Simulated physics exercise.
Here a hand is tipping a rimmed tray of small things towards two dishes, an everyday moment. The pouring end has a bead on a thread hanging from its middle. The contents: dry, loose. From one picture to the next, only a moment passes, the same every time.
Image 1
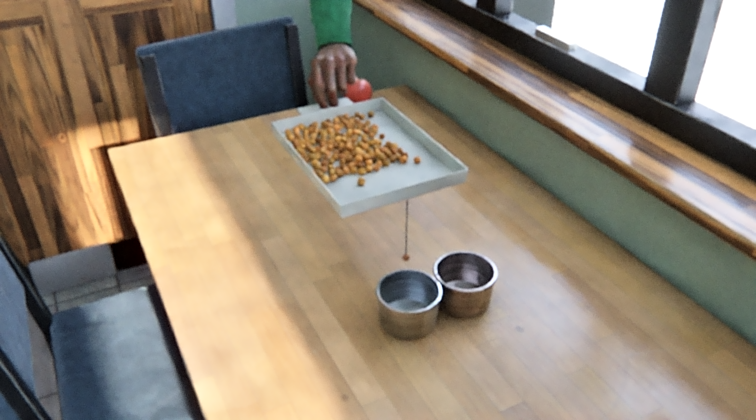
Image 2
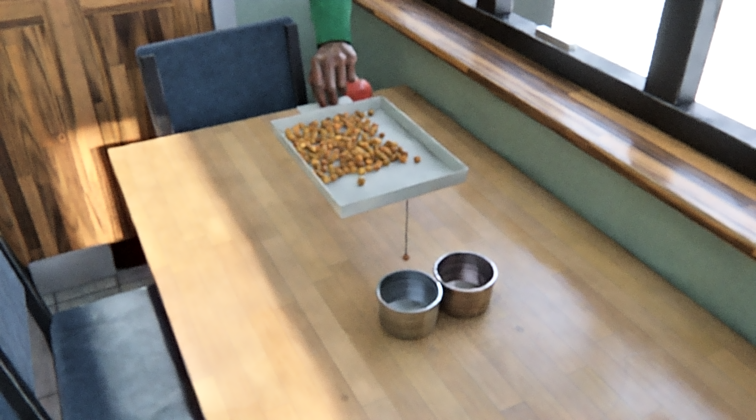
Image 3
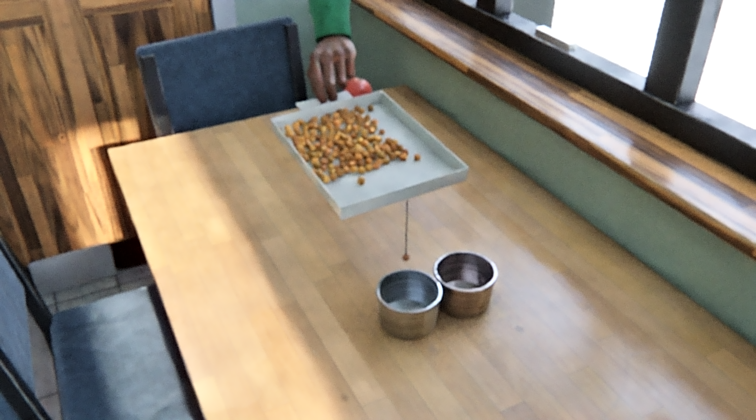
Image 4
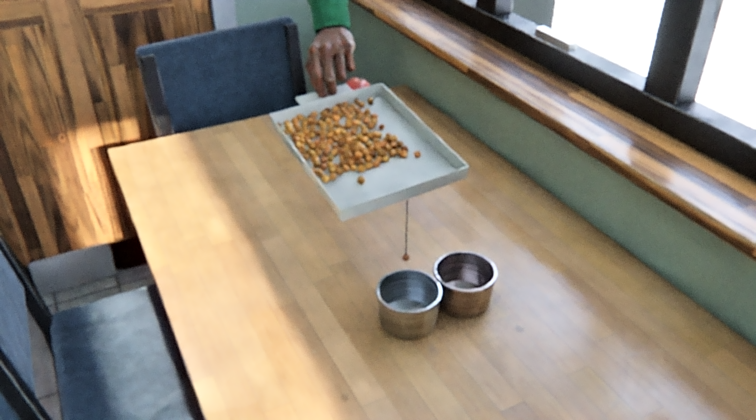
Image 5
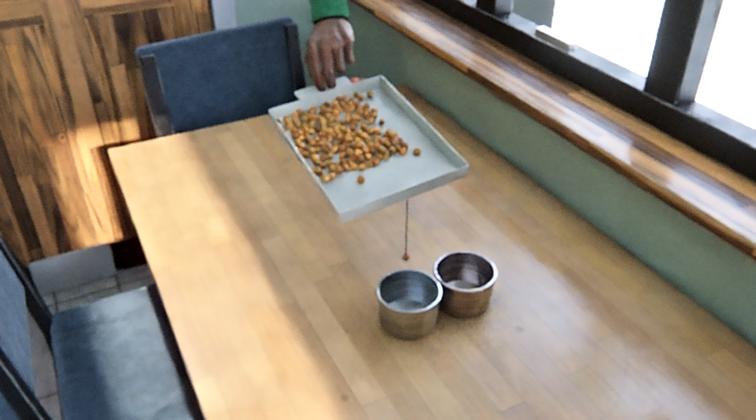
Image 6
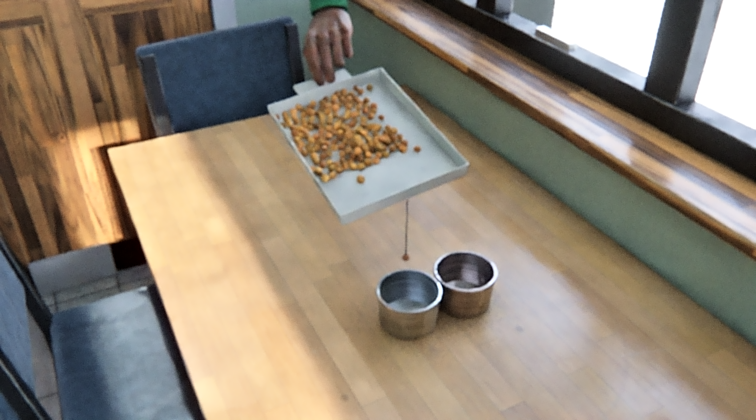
The clip opens on a hand holding a pale rimmed tray of roasted chickpeas above a wooden table, with a bead hanging on a thread near two metal dishes. The hand then gradually raises the tray's far end, tilting it slightly towards the left front corner, while the chickpeas barely shift.
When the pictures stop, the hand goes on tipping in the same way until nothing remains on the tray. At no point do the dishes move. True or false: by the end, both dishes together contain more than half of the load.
False.
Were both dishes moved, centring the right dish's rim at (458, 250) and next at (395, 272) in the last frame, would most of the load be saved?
For the earlier try a smaller portion is kept, for the later one a larger portion.
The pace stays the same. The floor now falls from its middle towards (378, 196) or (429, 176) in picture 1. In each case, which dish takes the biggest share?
Taking them in order: Left side, followed by right side.
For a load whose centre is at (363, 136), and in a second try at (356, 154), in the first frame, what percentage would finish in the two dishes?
Estimate: 10 % first, 10 % second.
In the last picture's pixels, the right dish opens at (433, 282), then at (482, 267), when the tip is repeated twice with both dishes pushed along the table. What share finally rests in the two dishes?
Trial 1 near 20 percent, trial 2 near 0 percent.
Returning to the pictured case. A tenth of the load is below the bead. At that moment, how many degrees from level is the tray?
105° or so.
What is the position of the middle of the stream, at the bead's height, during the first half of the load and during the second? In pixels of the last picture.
Earlier half at (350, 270), later half at (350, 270).
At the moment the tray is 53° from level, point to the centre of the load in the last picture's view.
The middle of the pieces shows up near (339, 162).
Soon, tray tipped steeply; all on the tray.
A while on, tray tipped right over; nearly all on the tray; a stray few outside both.
Towards the end, tray tipped past a quarter turn; a small part in the left dish; nearly all outside both.
Finally, tray tipped past a quarter turn; a small part in the left dish; none in the right dish; nearly all outside both.
